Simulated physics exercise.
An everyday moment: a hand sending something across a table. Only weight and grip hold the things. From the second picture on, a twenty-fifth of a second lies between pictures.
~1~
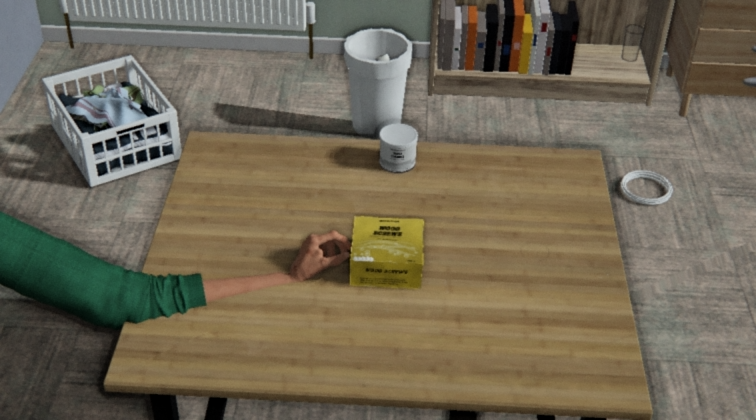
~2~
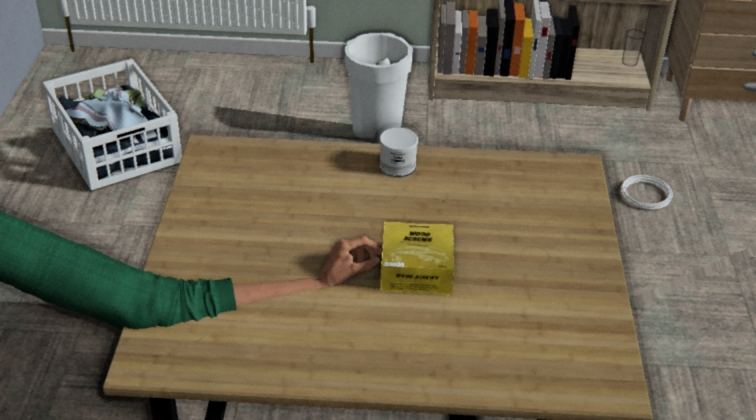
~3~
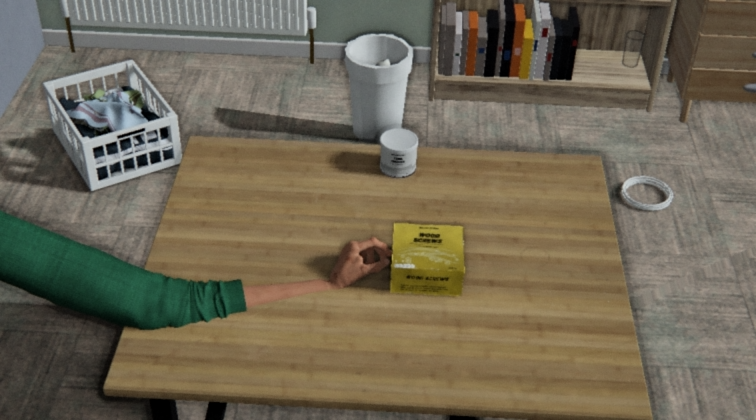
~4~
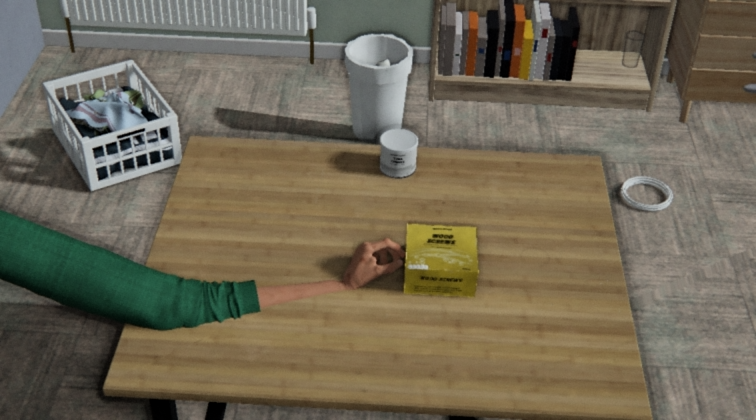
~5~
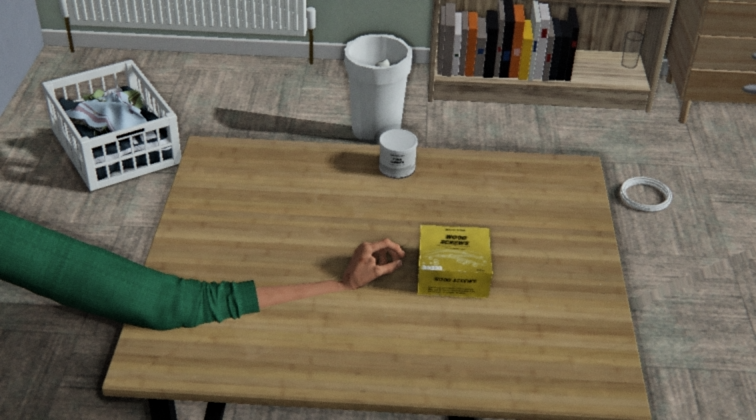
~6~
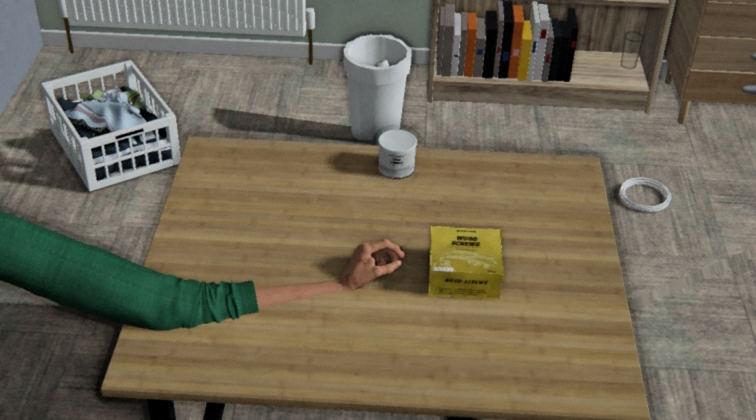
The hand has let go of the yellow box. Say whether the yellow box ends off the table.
The yellow box is still on the table.
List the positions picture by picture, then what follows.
Under the hand; yellow box (387, 252), in the first picture.
Under the hand; yellow box (417, 258), in the second picture.
Under the hand; yellow box (427, 259), in the third picture.
Yellow box (441, 260), in the fourth picture.
Yellow box (454, 261) slid a little, in the fifth picture.
Yellow box (465, 262) slid a little, in the sixth picture.
Then, 0.24 s after the last picture, yellow box slid about its own width near (486, 263).
Then, 0.48 s after the last picture, yellow box resting near (486, 263).
At rest, moved from the start, yellow box. Seen from the same camera at the end, yellow box near (486, 263).
